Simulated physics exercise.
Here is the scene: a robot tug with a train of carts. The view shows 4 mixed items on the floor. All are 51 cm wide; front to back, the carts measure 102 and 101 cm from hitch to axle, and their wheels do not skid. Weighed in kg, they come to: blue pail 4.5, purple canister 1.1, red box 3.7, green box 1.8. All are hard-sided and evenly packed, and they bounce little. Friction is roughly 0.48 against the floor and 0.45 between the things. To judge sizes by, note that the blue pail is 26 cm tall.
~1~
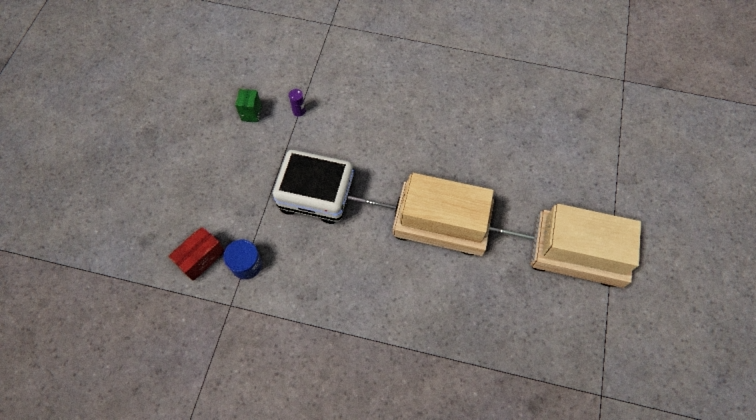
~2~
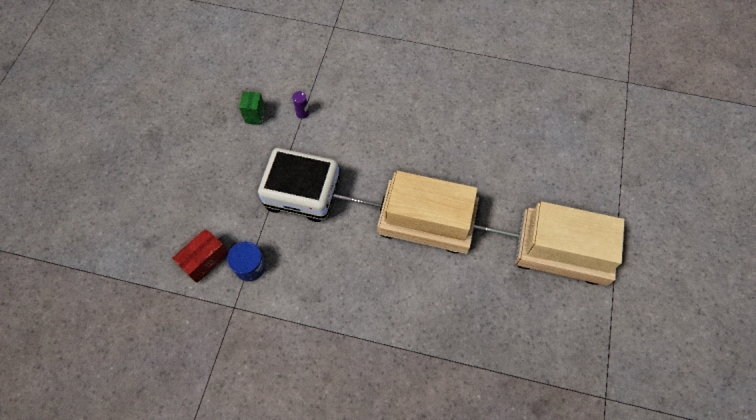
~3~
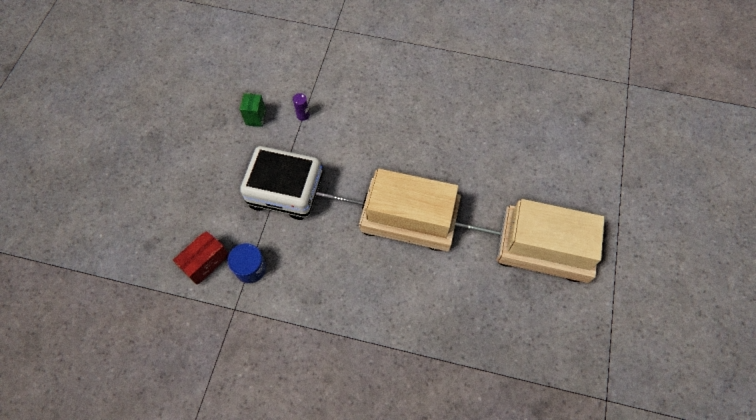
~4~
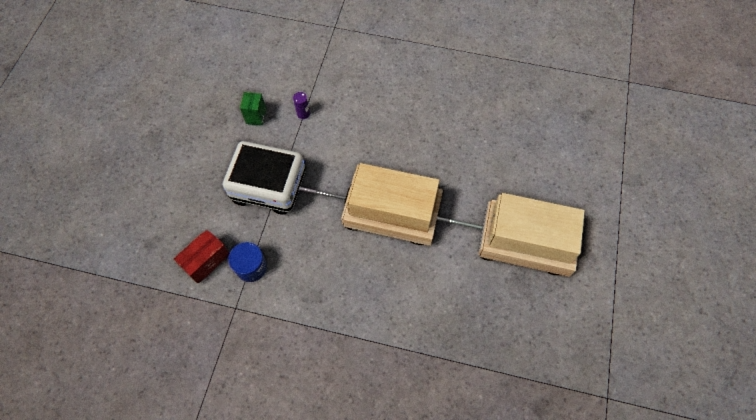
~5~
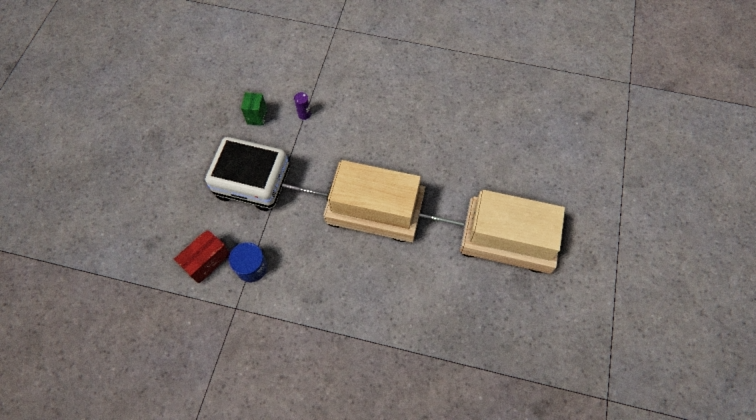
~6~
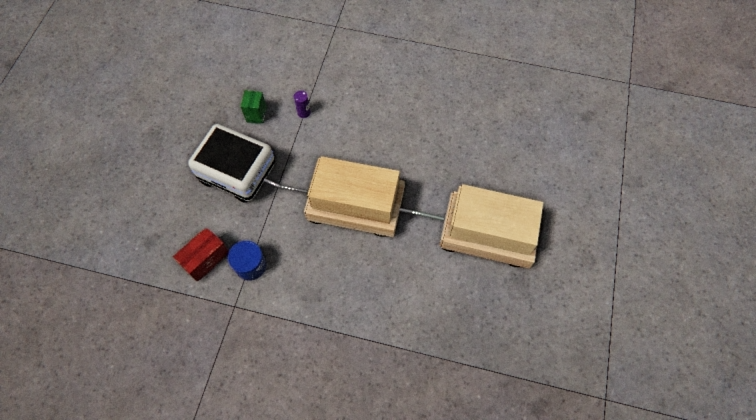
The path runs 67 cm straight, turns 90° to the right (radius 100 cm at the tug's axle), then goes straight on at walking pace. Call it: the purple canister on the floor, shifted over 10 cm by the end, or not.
Not shifted.
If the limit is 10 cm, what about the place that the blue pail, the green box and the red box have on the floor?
The blue pail stays put; the green box leaves its spot; the red box stays put.
Then, 1.50 s past the last view, tug 167 cm along.
Then, 3.80 s past the last view, tug 292 cm along; green box shifted 26 cm.
Then, 5.80 s past the last view, tug 400 cm along; green box shifted 51 cm.
Then, 7.40 s past the last view, tug 486 cm along; green box shifted 121 cm.
Finally, not toppled but over 10 cm from the start, green box; the other 3 still in place (within 10 cm). Final places as that camera would see them, purple canister near (302, 105).
